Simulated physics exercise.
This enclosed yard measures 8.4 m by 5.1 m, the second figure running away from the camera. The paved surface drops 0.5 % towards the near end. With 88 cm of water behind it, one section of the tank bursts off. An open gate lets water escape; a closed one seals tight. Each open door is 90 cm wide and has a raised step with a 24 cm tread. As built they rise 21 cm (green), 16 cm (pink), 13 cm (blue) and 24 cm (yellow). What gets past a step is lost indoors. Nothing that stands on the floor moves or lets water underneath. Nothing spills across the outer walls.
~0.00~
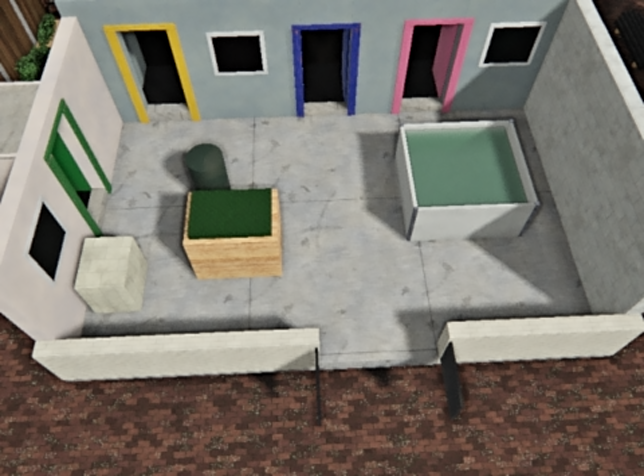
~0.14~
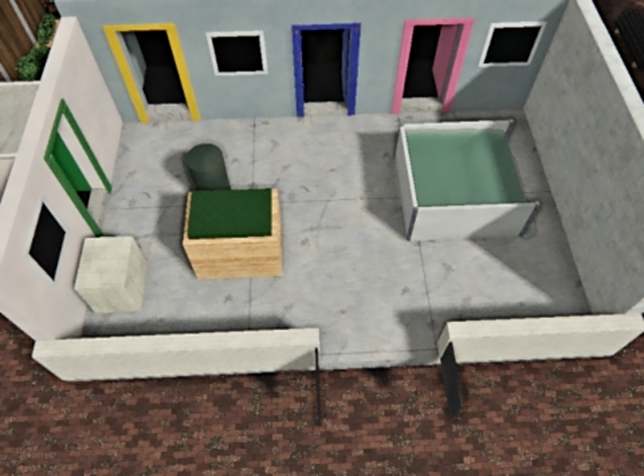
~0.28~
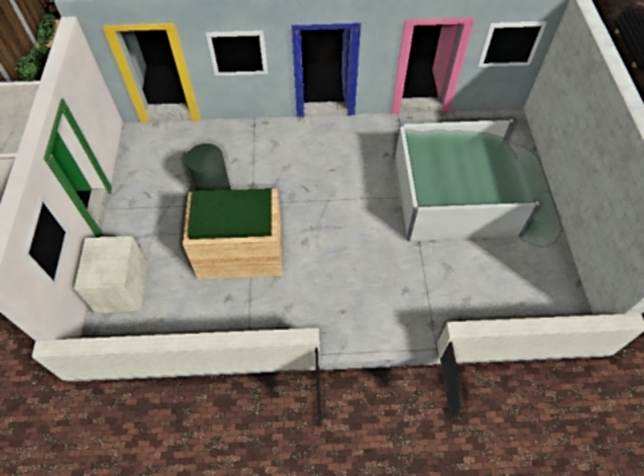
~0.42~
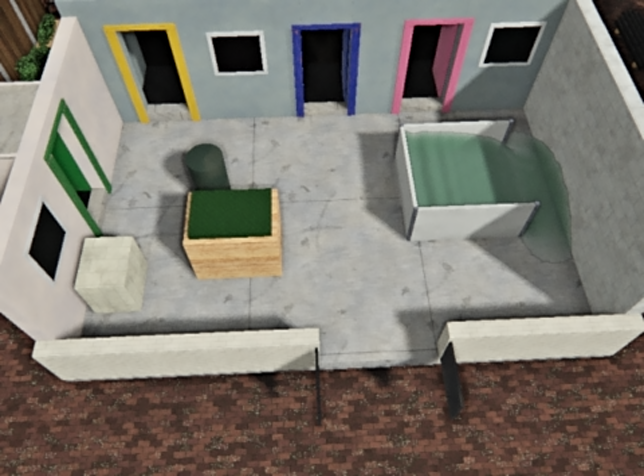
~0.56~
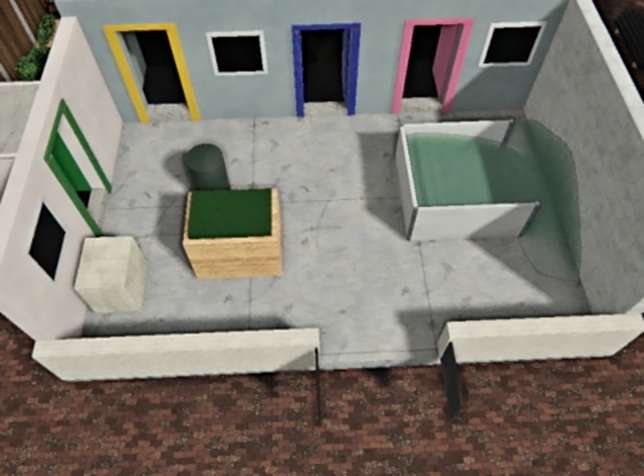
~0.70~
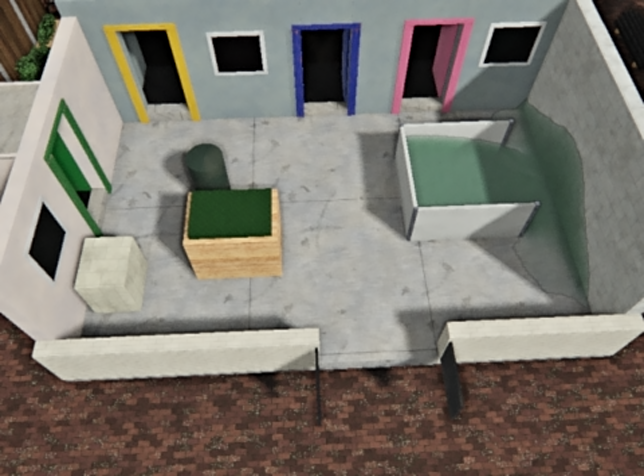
In a walled yard, green water pours from the tank's open right side and spreads along the right wall.
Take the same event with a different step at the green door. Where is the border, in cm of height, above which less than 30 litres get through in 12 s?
About 8 cm.
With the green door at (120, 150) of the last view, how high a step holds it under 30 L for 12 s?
Roughly 13.5 cm.
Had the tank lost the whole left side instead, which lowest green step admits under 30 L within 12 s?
Some 21 cm.
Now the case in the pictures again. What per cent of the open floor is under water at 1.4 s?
Some 15 per cent of it.
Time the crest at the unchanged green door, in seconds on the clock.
Around 10.0 s.
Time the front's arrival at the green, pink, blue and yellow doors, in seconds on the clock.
Green 4.0 s, pink 1.3 s, blue 1.8 s, yellow 3.4 s.
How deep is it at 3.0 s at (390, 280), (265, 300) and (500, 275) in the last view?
In that order: 4, 3 and 2 cm.
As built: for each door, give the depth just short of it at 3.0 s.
In cm: Green 0, pink 11, blue 4, yellow 0.
After 1.4 s water covers 15 % of the floor, deepest (65 cm) near (521, 116); it has not reached the green door.
After 3.0 s water covers 60 % of the floor, deepest (30 cm) near (579, 326); it has not reached the green door.
After 12.0 s water covers 100 % of the floor, deepest (14 cm) near (77, 359); 10 cm at the green door, 0 litres in over its 21 cm step.
At the green door as built, the water arrived by 4.2 s and peaked near 14 cm at 9.8 s.
With a step of 6.5 cm, 52 litres would have come in within the 12 s; with 10 cm, 13 litres. So under 30 litres takes about 8 cm.
